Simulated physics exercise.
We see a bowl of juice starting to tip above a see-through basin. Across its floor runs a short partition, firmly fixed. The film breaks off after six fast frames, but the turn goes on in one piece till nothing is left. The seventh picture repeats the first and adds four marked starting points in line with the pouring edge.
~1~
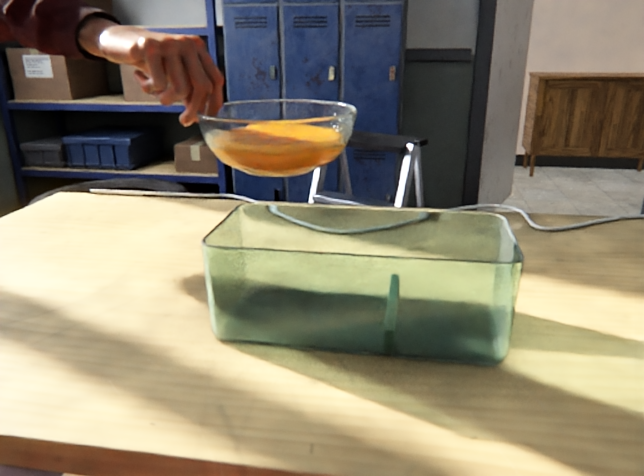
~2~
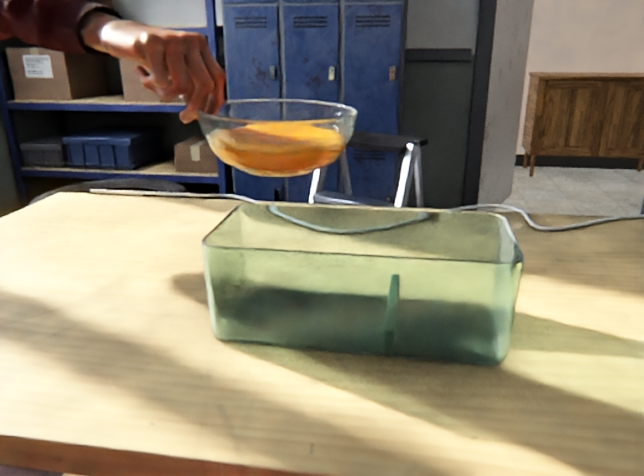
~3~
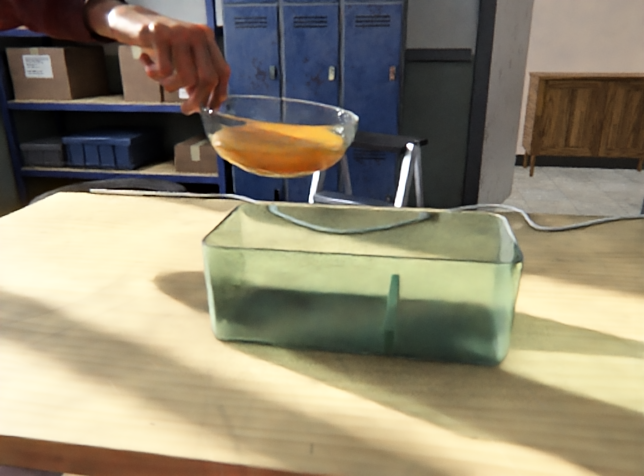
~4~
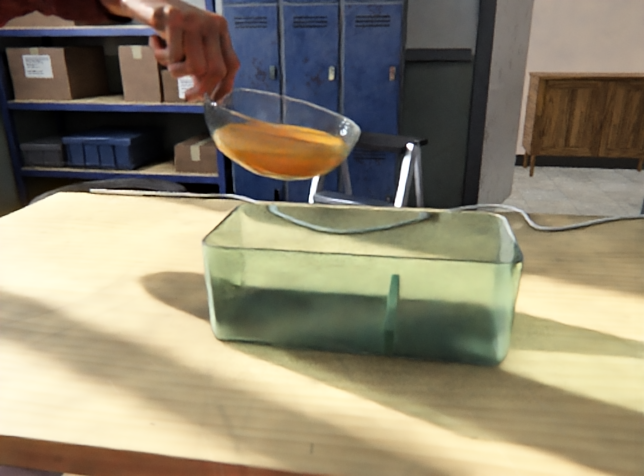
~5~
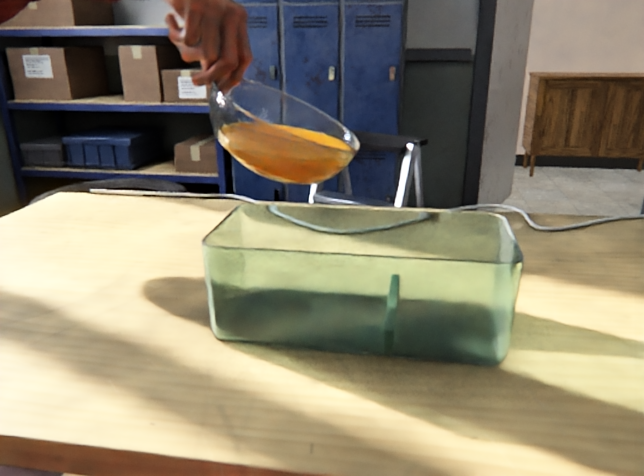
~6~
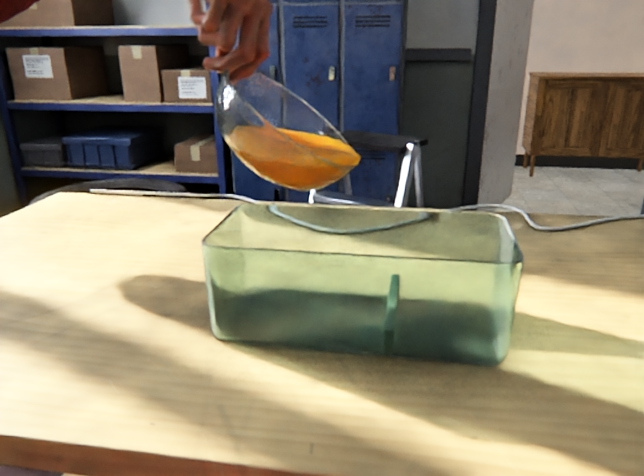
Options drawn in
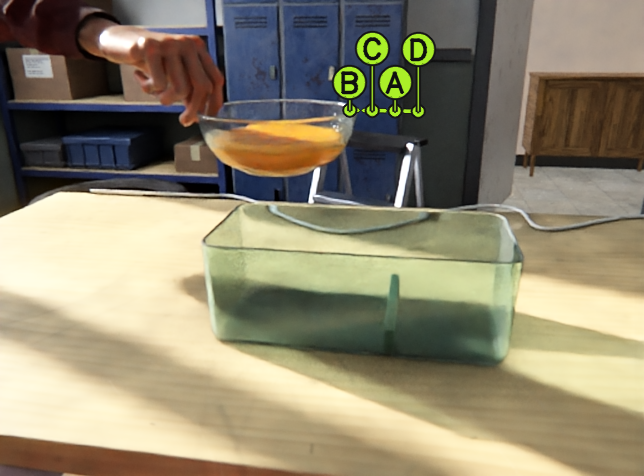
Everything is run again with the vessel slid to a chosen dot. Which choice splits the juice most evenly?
Dot C does it best.
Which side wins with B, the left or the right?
The left side.
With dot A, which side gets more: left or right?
The right one.
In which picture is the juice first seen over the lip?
Picture 6.
On the marked copy, A at (395, 110); B at (349, 110); C at (372, 110); D at (418, 111).
With A, about 33 % ends left of the wall and 64 % right of it.
With B, about 71 % ends left of the wall and 25 % right of it; 4 % is lost outside.
With C, about 47 % ends left of the wall and 51 % right of it; 3 % is lost outside.
With D, about 23 % ends left of the wall and 73 % right of it; 3 % is lost outside.
